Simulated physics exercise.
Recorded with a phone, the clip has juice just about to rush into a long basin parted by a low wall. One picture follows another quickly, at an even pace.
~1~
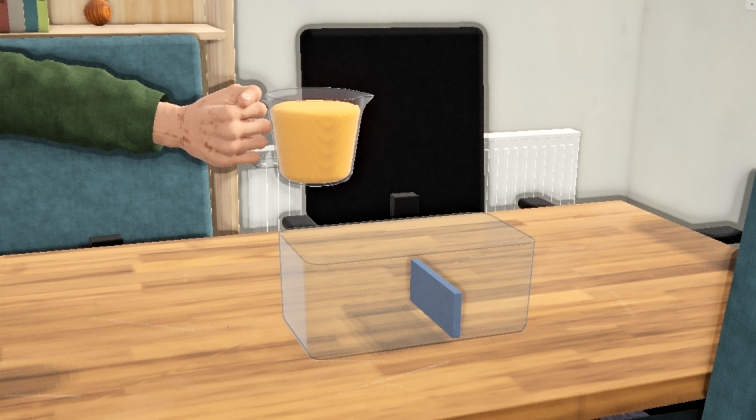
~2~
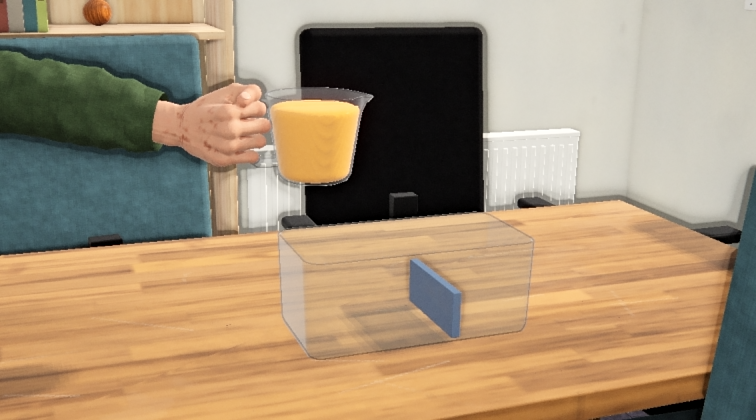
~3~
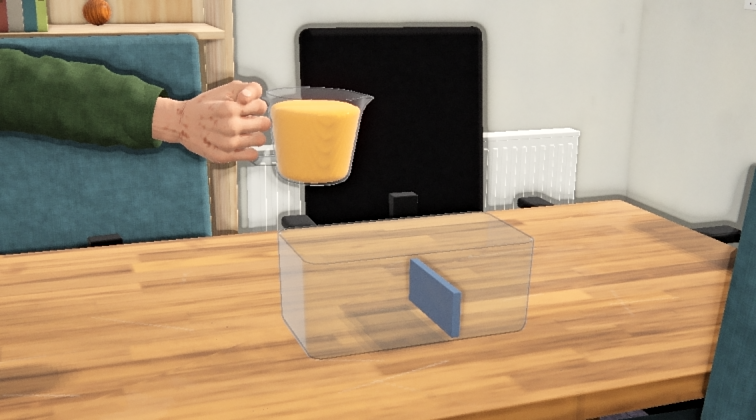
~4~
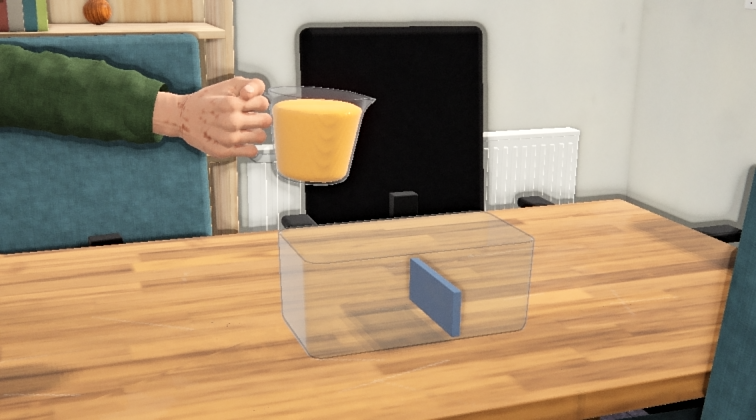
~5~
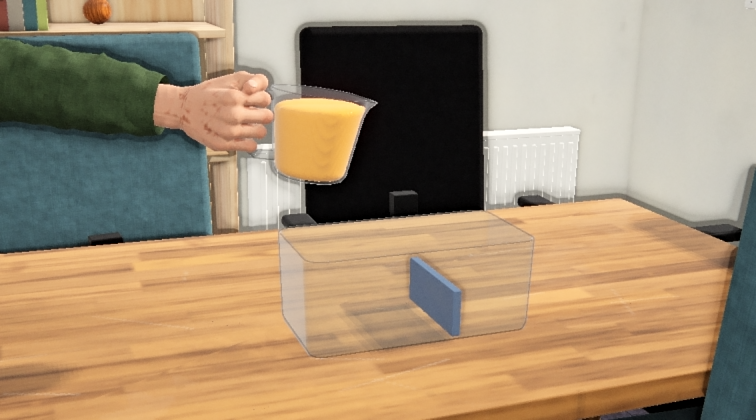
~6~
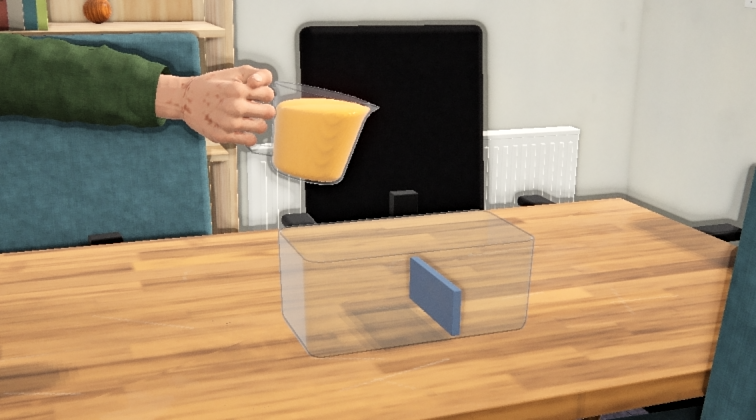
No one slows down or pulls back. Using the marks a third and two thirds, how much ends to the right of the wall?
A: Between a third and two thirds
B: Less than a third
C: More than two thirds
Less than a third.
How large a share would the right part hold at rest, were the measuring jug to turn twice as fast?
It comes to some 5 in a hundred.
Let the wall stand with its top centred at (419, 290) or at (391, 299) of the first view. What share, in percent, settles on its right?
I'd expect near 45 percent the first time and near 90 percent the next.
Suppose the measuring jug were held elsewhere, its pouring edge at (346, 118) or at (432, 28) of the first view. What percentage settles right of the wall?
Result, first then second: About 0 % and about 80 %.
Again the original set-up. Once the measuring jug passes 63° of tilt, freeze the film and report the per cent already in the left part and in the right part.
Left part: Around 10 %. Right part: Around 0 %.
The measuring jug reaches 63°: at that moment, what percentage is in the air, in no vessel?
Around 20 in a hundred, more or less.
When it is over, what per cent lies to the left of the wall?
Some 95 per cent.
A moment on, the measuring jug is tipped part way and 71 per cent is still to pour, 8 is left of the wall and 0 right of it.
Next, the measuring jug is tipped on its side and 21 per cent is still to pour, 58 is left of the wall and 4 right of it.
Then the measuring jug is tipped on its side and 2 per cent is still to pour, 87 is left of the wall and 5 right of it.
Later the measuring jug is tipped on its side and 0 per cent is still to pour, 92 is left of the wall and 5 right of it.
In the end 93 per cent lies left of the wall, 5 right of it and 2 outside.
